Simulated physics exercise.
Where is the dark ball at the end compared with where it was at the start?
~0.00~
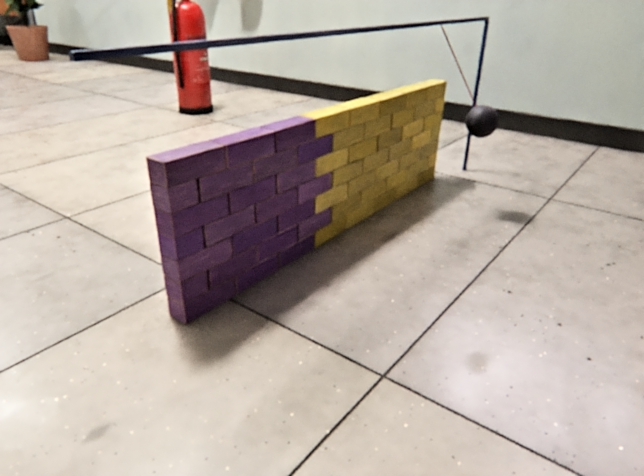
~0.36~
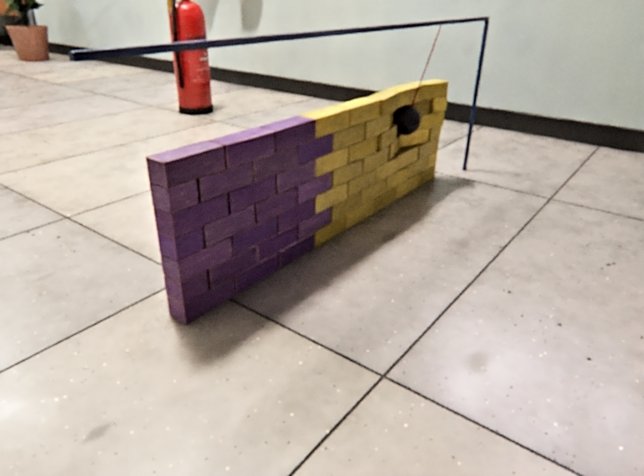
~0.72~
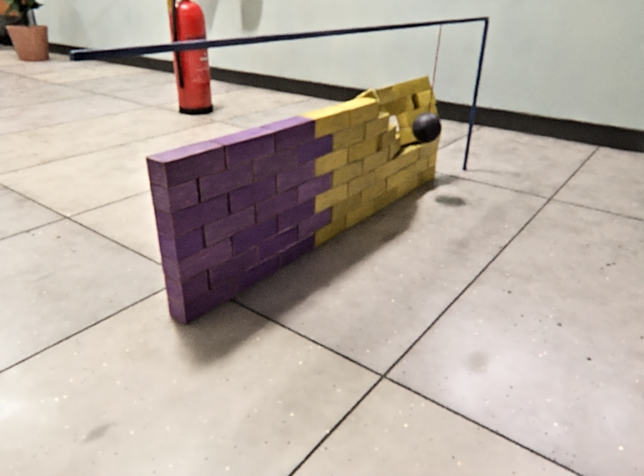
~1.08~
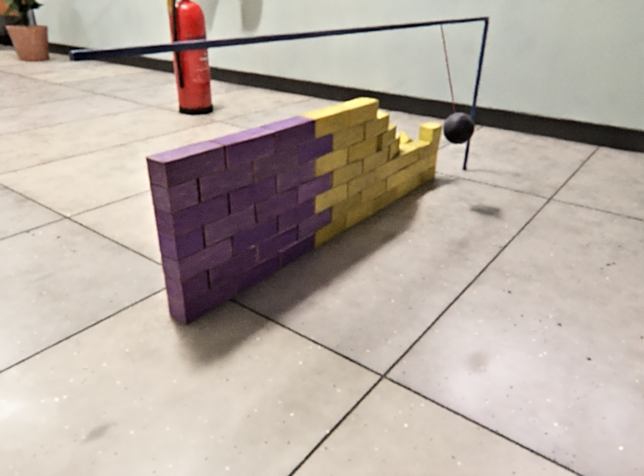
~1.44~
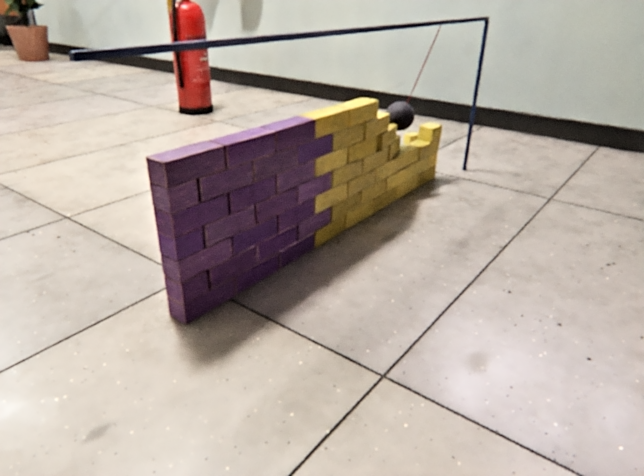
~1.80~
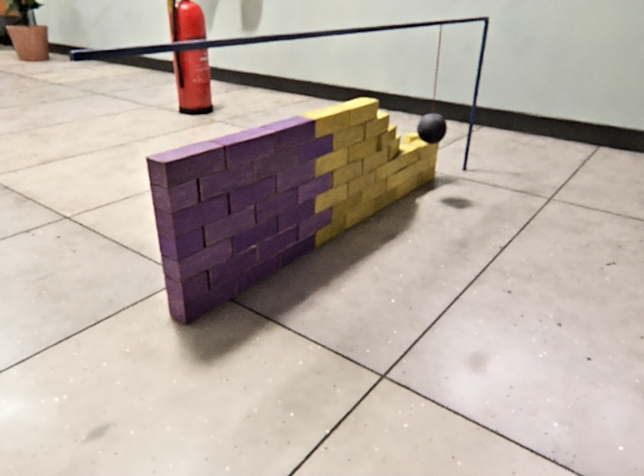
At the start it hangs to the right of the wall, close to the upright post. At the end it is a little farther left and slightly lower in view, by the broken yellow end of the wall.
